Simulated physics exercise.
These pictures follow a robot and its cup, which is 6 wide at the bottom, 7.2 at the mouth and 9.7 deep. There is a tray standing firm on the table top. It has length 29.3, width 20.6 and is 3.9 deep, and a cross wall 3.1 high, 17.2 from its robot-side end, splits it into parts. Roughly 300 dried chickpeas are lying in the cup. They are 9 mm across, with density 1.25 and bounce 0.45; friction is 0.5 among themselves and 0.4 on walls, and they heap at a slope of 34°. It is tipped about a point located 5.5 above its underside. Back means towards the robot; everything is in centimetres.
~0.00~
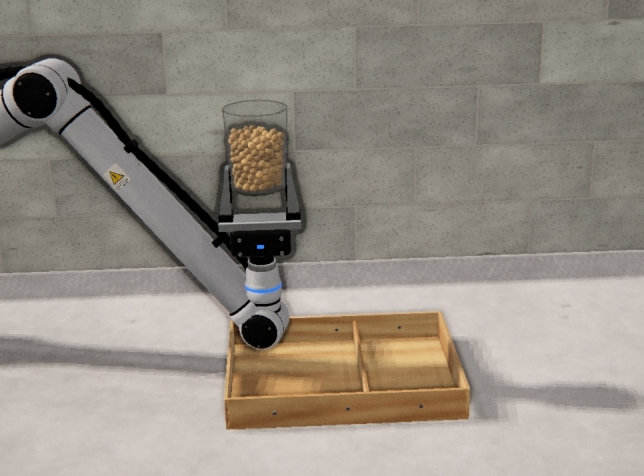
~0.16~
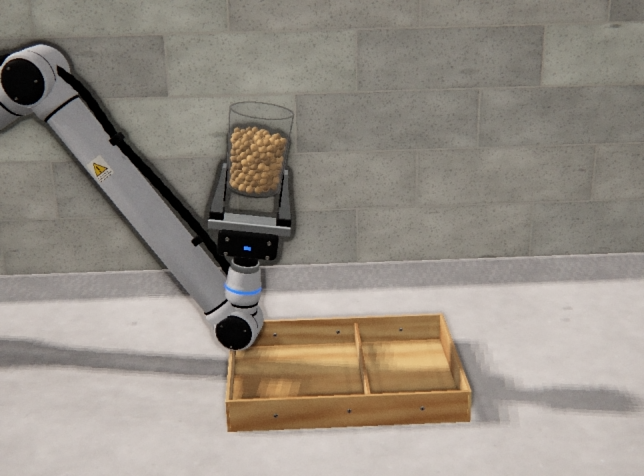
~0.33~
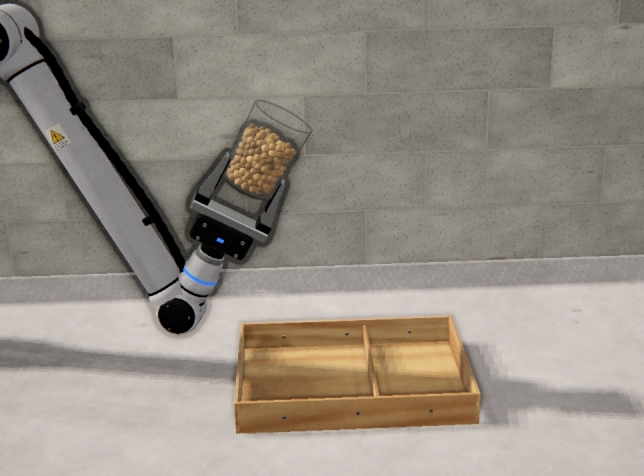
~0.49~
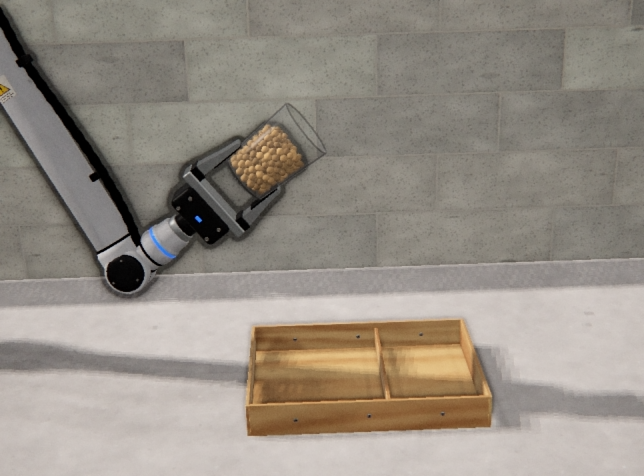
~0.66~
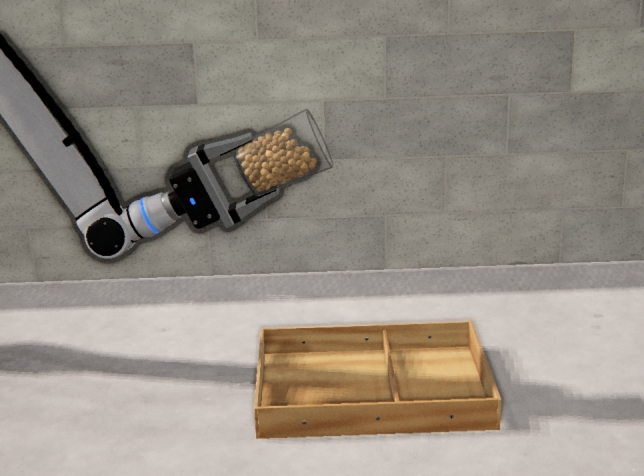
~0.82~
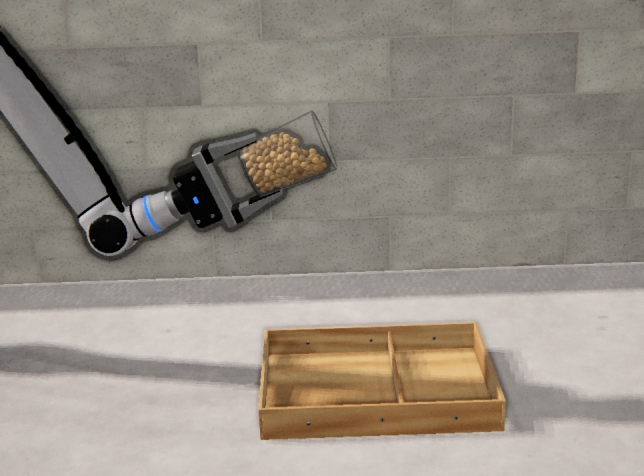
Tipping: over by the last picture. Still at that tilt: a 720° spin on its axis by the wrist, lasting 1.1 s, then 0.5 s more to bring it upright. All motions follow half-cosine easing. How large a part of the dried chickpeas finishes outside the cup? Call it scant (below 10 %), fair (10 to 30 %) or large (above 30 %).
Scant.
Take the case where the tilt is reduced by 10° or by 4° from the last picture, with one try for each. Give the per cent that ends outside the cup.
Roughly 0 and 0 per cent.
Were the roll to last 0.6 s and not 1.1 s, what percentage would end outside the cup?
With that change you'd see near 0 per cent.
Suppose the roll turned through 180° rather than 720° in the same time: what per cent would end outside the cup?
I'd put it at about 0 %.
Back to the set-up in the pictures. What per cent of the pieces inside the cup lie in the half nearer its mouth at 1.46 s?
Share in mouth half: Approx. 30 %.
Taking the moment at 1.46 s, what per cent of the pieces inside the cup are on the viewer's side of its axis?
I'd put it at about 45 per cent.
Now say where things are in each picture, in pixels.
In the first frame, cup middle at (257, 149), upright; upper third of the load around (256, 141), from x 230 to 280, top at y 130; 301 in the cup.
In the second frame, cup middle at (258, 151), tipped 8°; upper third of the load around (257, 143), from x 235 to 285, top at y 130.
In the third frame, cup middle at (264, 153), tipped 29°; upper third of the load around (262, 146), from x 230 to 295, top at y 125.
In the fourth frame, cup middle at (274, 154), tipped 53°; upper third of the load around (271, 145), from x 235 to 300, top at y 130.
In the fifth frame, cup middle at (282, 155), tipped 67°; upper third of the load around (275, 147), from x 240 to 315, top at y 130.
In the sixth frame, cup middle at (286, 157), tipped 68°; upper third of the load around (278, 150), from x 245 to 325, top at y 135; 301 in the cup.
After 1.46 s, tipped 68°, highest piece 36 above the table; 296 in the cup, 5 in flight or on a rim.
After 2.10 s, tipped 48°, highest piece 35 above the table; 291 in the cup, 6 in the robot-side part, 4 in the far-side part.
After 2.62 s, upright, highest piece 36 above the table; 291 in the cup, 6 in the robot-side part, 4 in the far-side part.
After 3.32 s, upright, highest piece 36 above the table; 291 in the cup, 6 in the robot-side part, 4 in the far-side part.
At rest, 291 in the cup, 6 in the robot-side part, 4 in the far-side part. That is 3 % outside the cup.
